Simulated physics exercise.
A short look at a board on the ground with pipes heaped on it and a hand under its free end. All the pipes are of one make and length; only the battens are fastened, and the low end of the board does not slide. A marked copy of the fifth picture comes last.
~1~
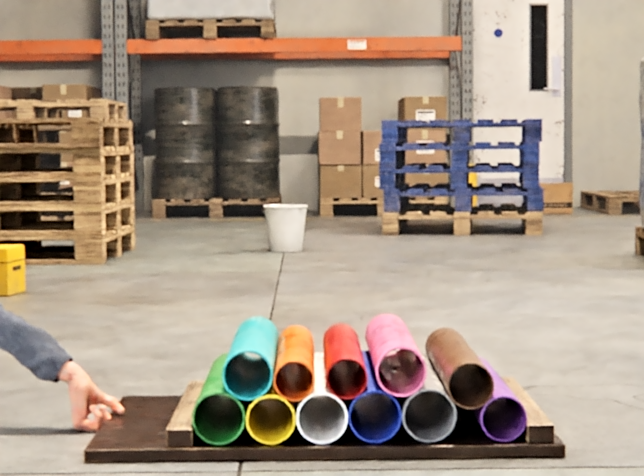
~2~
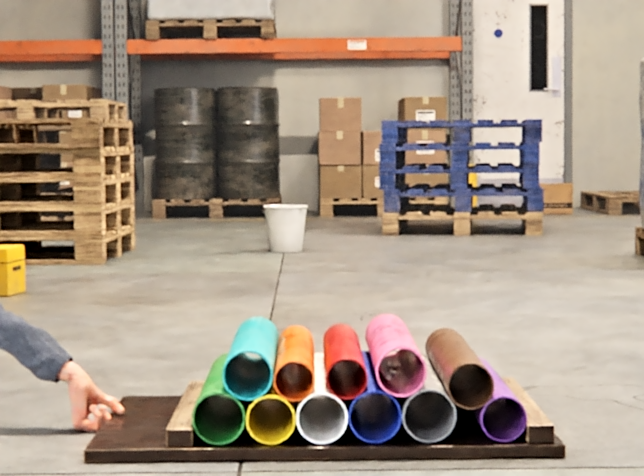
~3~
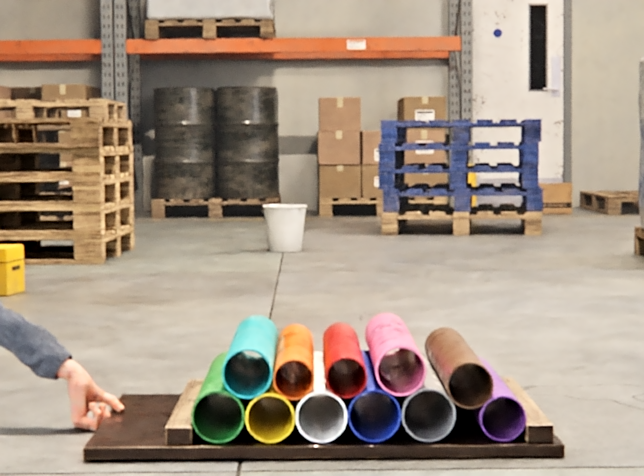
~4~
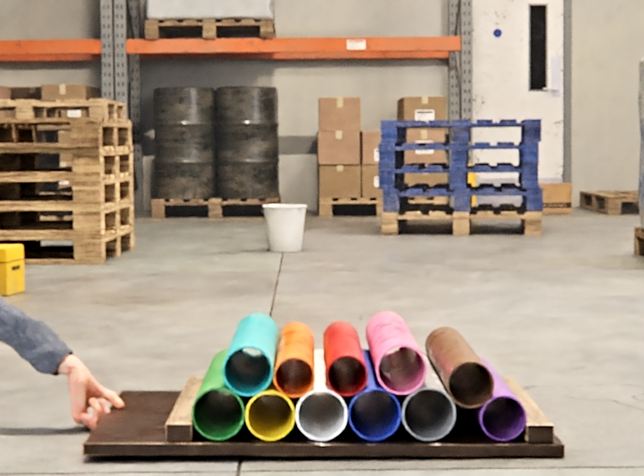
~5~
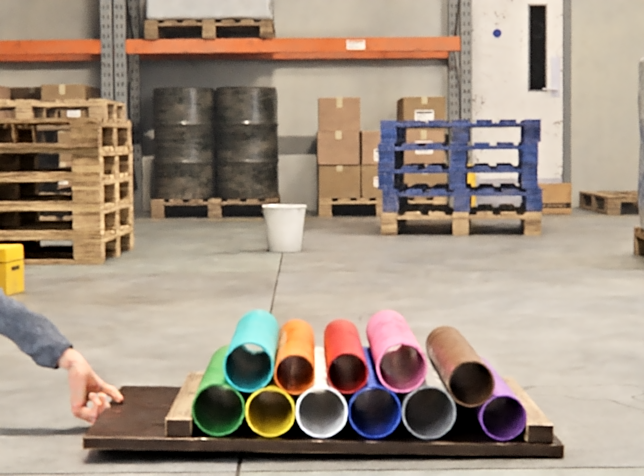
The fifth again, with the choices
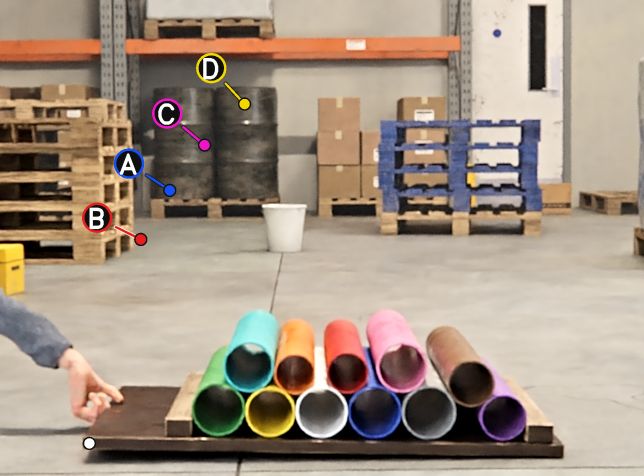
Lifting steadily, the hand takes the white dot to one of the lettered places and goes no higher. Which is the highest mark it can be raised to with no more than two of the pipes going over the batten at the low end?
Mark B is as high as it can go.
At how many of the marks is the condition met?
The number is one.
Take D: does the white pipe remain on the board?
Yes.
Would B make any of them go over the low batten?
At B: Yes.
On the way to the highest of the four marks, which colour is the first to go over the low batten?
It is the brown one.
On the marked copy, A at (170, 190); B at (141, 239); C at (205, 145); D at (245, 104); the white dot at (89, 443).
With B. Early on, board at 16°.
Further on, board at 27°.
At the end, board at 27°, one over the low batten (brown).
As for the rest, A five over the low batten; C five over the low batten; D five over the low batten.
